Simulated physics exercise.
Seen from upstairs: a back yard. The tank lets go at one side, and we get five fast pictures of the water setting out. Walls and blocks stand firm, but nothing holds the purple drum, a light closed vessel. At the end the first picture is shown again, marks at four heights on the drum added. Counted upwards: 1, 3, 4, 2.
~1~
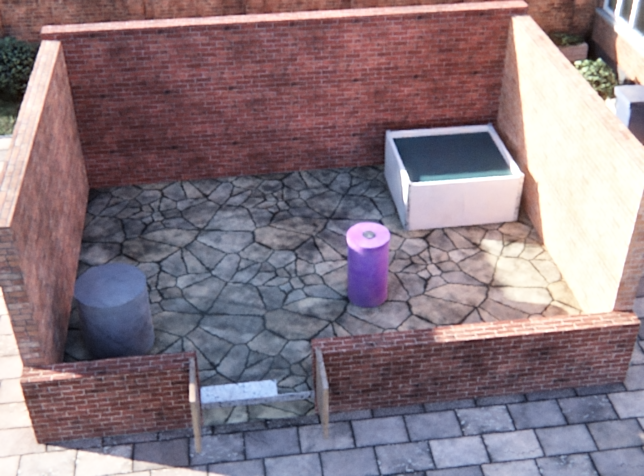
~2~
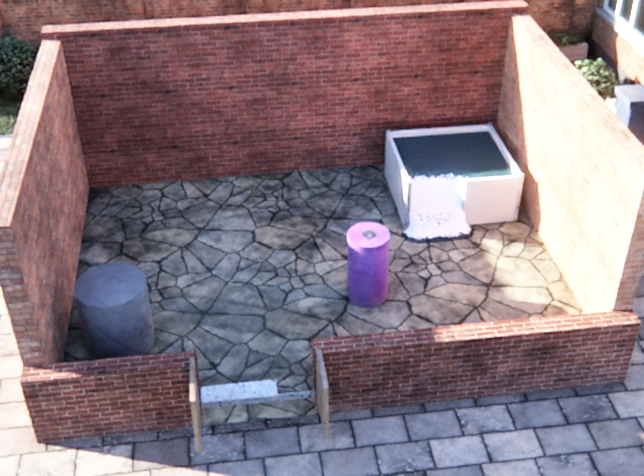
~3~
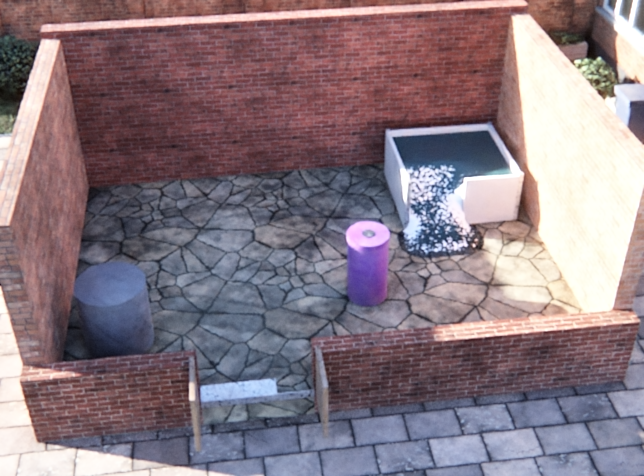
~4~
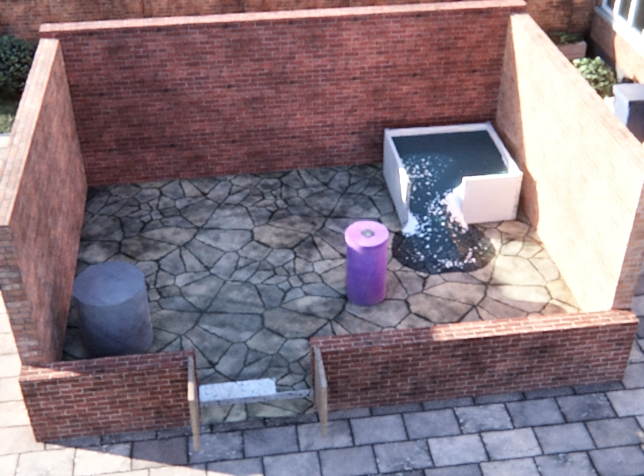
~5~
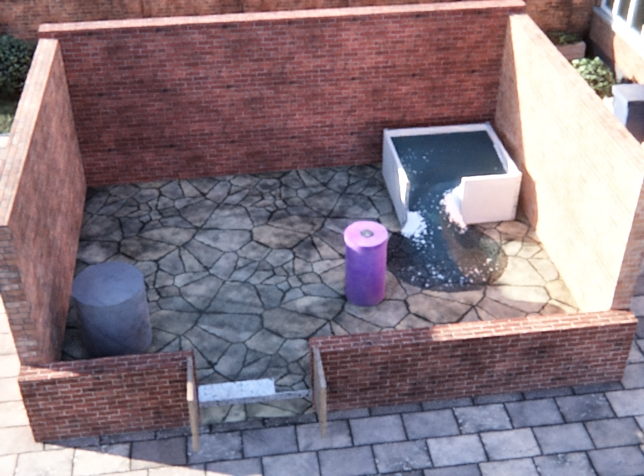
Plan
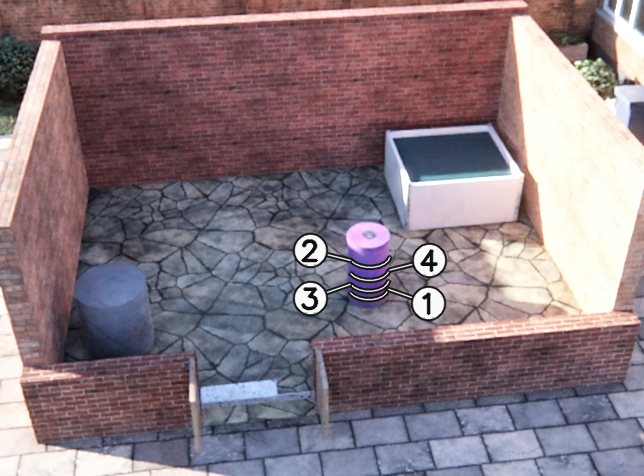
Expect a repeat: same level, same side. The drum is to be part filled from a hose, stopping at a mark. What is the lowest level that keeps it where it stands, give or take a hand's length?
Mark 3.
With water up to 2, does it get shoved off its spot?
No.
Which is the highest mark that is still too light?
Here it is mark 1.
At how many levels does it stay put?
Three of the four.
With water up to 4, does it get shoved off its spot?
No.
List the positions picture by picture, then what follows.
In the first picture, lid of the purple drum at (369, 235); tank full, its middle at (451, 158); open gate at (255, 348).
In the second picture, 1 % of the ground under water, its edge towards the drum at (419, 236).
In the third picture, 3 % of the ground under water, its edge towards the drum at (414, 247).
In the fourth picture, 5 % of the ground under water, its edge towards the drum at (419, 265).
In the fifth picture, lid of the purple drum at (367, 234); 7 % of the ground under water, its edge towards the drum at (400, 271).
In white, 1 at (371, 299); 2 at (373, 267); 3 at (372, 291); 4 at (372, 280); from the bottom up 1, 3, 4, 2.
Choosing 1, it is pushed about its own width away.
Choosing 2, it does not move.
Choosing 3, it does not move.
Choosing 4, it does not move.
